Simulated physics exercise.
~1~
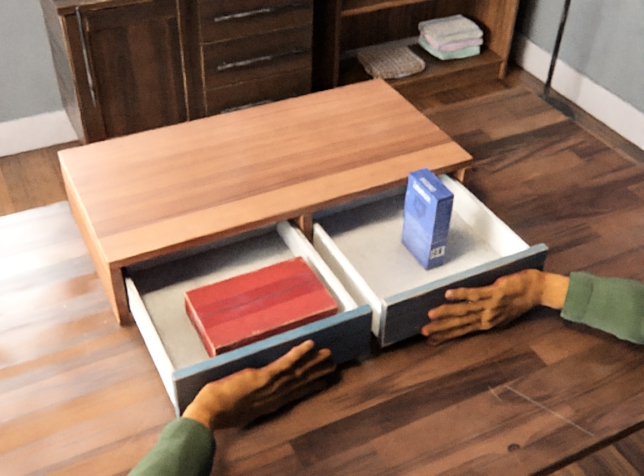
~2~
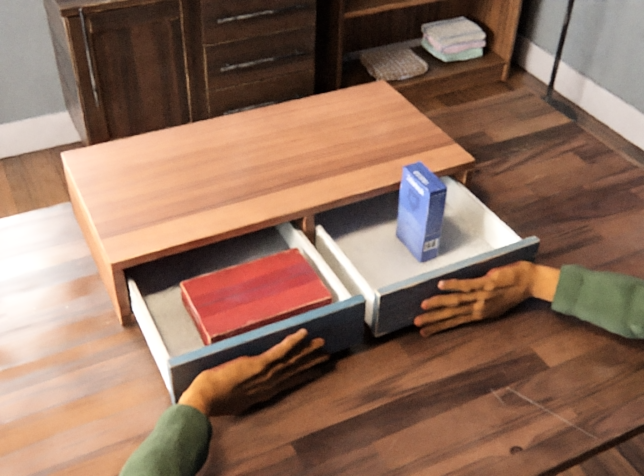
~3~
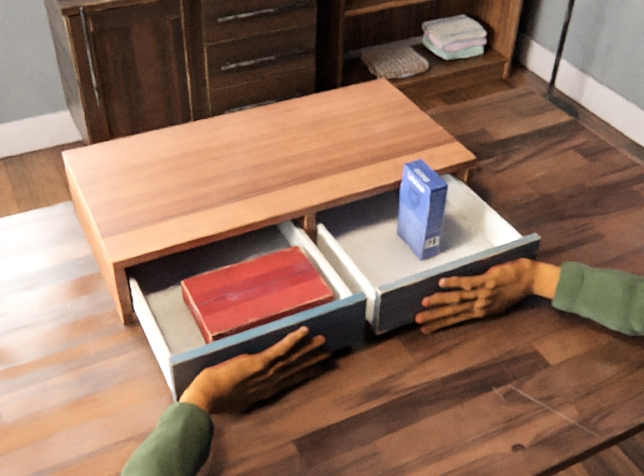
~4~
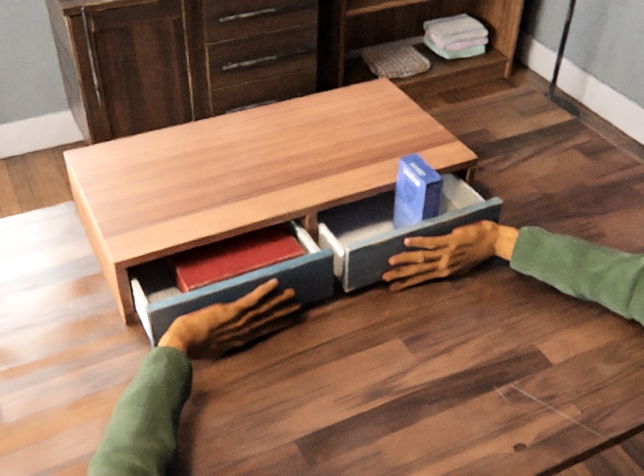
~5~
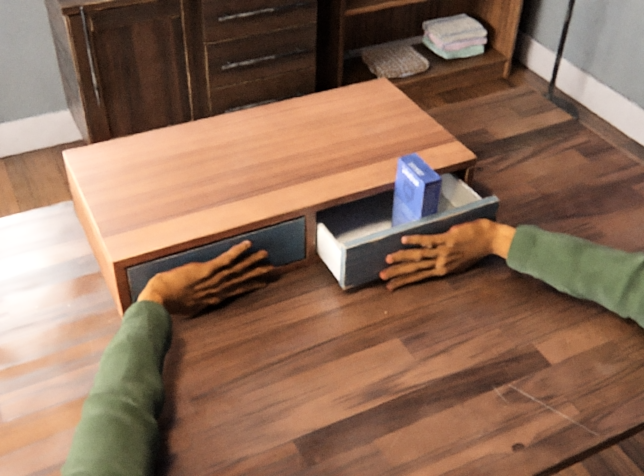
At first, two drawers stand open side by side in a low wooden chest, a red box lying in the left one and a blue packet standing upright in the right. Two hands in green sleeves rest against the drawer fronts. The hands ease the drawers slightly inward and pause, then push both further in, carrying the box and packet toward the chest. The right drawer then stops partway, while the left keeps sliding. In the end, the left drawer is shut flush with the red box out of sight, and the right stays ajar with the blue packet still upright.
